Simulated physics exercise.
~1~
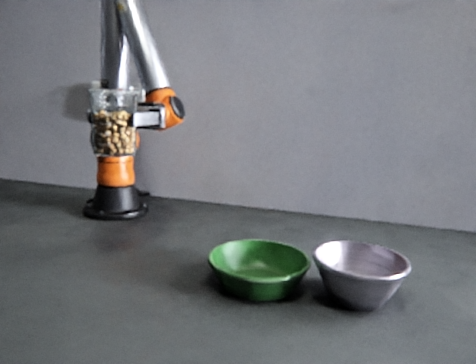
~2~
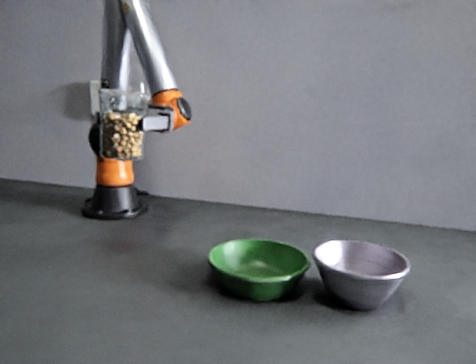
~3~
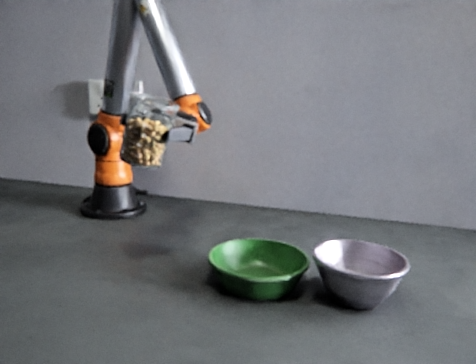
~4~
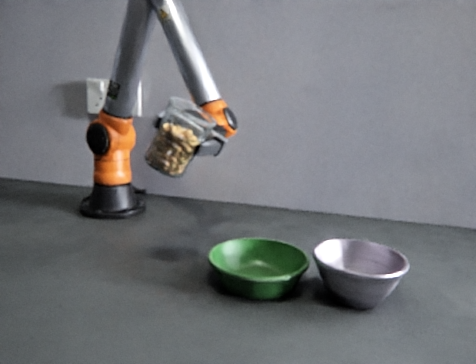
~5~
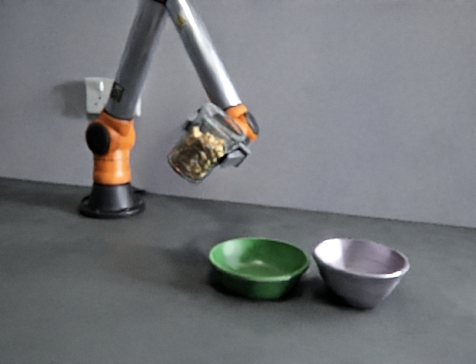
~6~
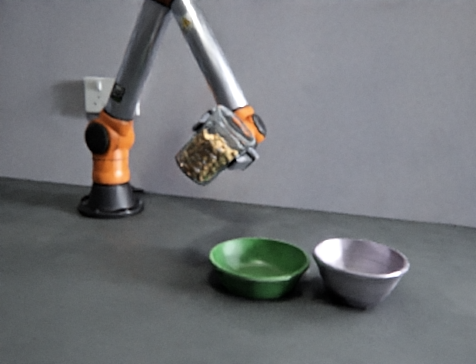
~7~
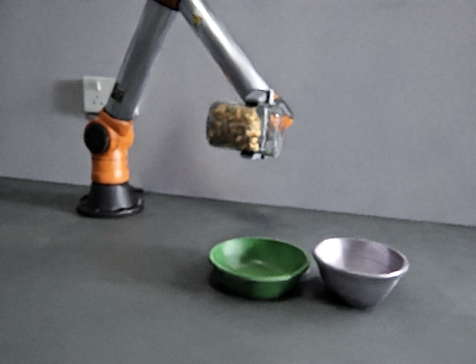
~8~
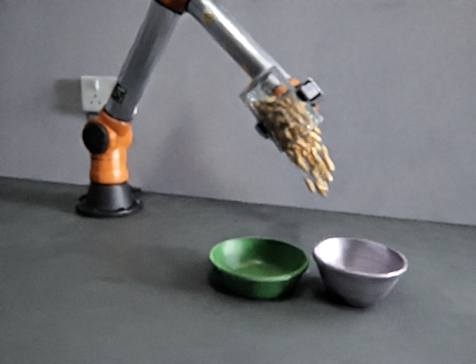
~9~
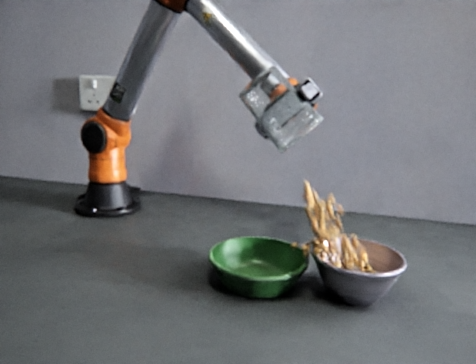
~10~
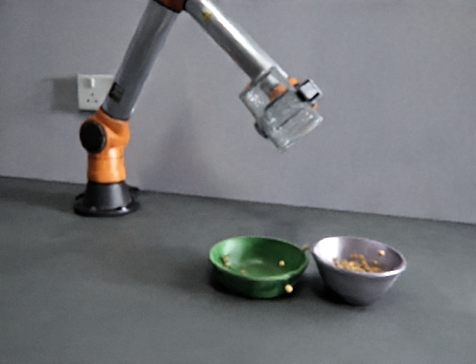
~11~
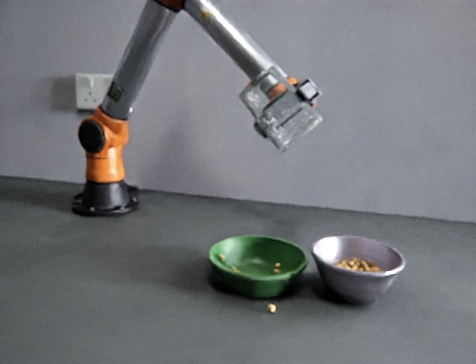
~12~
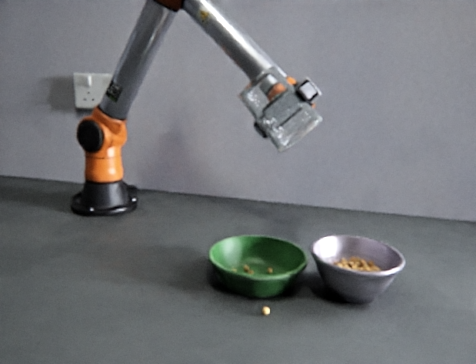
On a dark tabletop, a robot arm tips chickpeas mostly into the right bowl, spilling one.
